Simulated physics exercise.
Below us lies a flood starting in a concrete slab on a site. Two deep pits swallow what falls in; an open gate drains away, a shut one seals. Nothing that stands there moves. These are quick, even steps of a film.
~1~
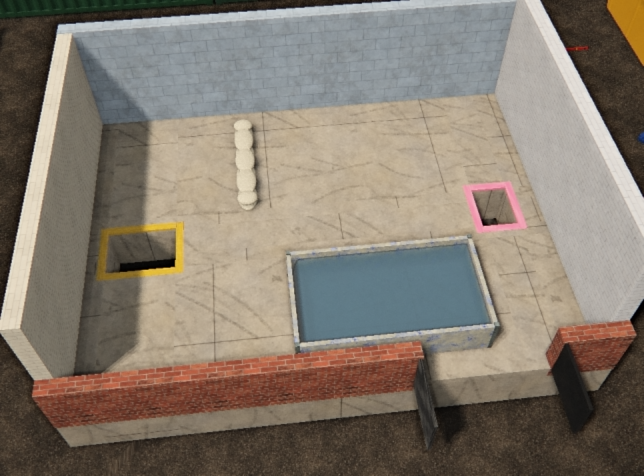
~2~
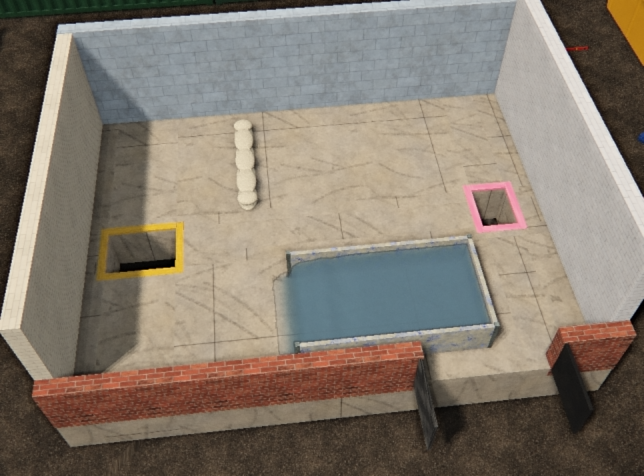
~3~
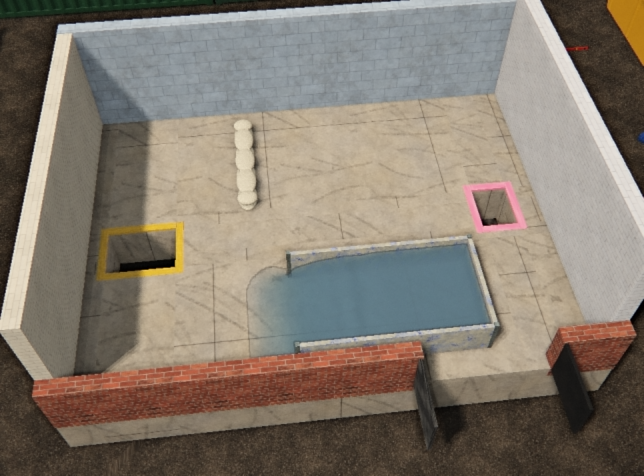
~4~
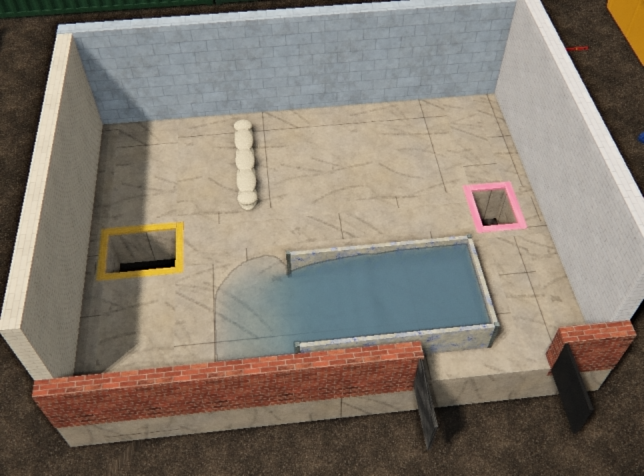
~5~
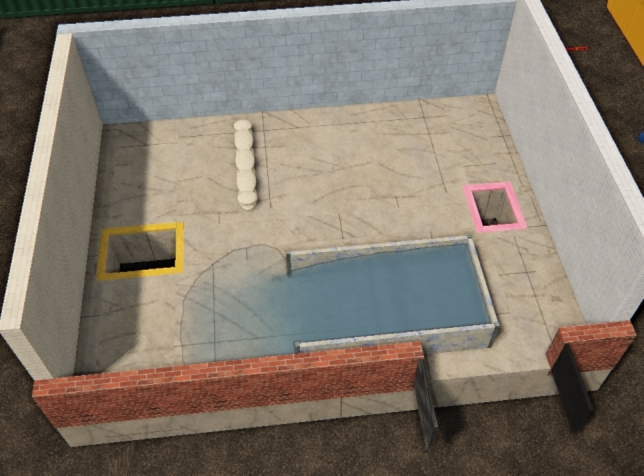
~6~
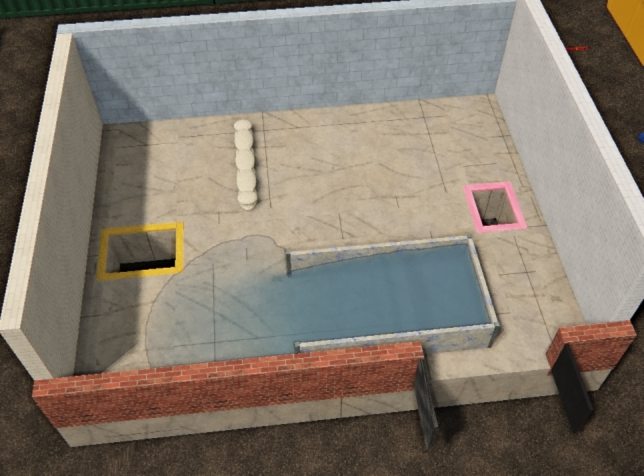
Blue water poured out through the open left end of a rectangular tank and spread steadily leftward across the pale walled floor in a widening, rounded sheet, while the row of white balls stayed still.
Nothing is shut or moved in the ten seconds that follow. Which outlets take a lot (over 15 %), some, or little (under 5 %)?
The gate takes not even 5 %; the yellow pit takes above 15 %; the pink pit takes not even 5 %.
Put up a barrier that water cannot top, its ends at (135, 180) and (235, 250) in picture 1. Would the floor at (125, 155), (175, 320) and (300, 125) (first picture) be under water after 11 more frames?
As listed: Free of water, under water, clear.
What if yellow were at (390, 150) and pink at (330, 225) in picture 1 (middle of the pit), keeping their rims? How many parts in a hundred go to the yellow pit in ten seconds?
Per cent: Yellow 4.
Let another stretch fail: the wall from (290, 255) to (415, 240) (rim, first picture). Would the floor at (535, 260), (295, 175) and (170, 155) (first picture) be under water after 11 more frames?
In that order: No water, under water, dry.
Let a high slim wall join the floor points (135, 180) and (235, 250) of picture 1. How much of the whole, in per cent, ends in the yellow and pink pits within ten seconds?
In per cent: Yellow 60, pink 0.
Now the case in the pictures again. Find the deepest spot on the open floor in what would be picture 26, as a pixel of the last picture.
Around (87, 377).
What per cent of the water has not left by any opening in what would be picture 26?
Some 82 per cent.
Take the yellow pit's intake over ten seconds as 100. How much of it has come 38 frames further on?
Roughly 75 per cent.
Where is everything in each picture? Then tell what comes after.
The first picture shows still water in the tank at (388, 291).
In the second picture, the front is at a hidden place, out from the gap at (296, 313).
In the third picture, the front is at a hidden place, out from the gap at (296, 314).
In the fourth picture, the front is at a hidden place, out from the gap at (296, 314).
In the fifth picture, water pours out at (296, 314) and has run to (190, 363).
In the sixth picture, water pours out at (296, 314) and has run to (153, 348).
A moment on, water covers 20 % of the floor; the gate 0 %, the yellow pit 1 %, the pink pit 0 %.
Next, water covers 25 % of the floor; the gate 0 %, the yellow pit 4 %, the pink pit 0 %.
Then, water covers 30 % of the floor; the gate 0 %, the yellow pit 18 %, the pink pit 0 %.
Later, water covers 40 % of the floor; the gate 0 %, the yellow pit 42 %, the pink pit 0 %.
In the end, water covers 50 % of the floor; the gate 1 %, the yellow pit 54 %, the pink pit 0 %.
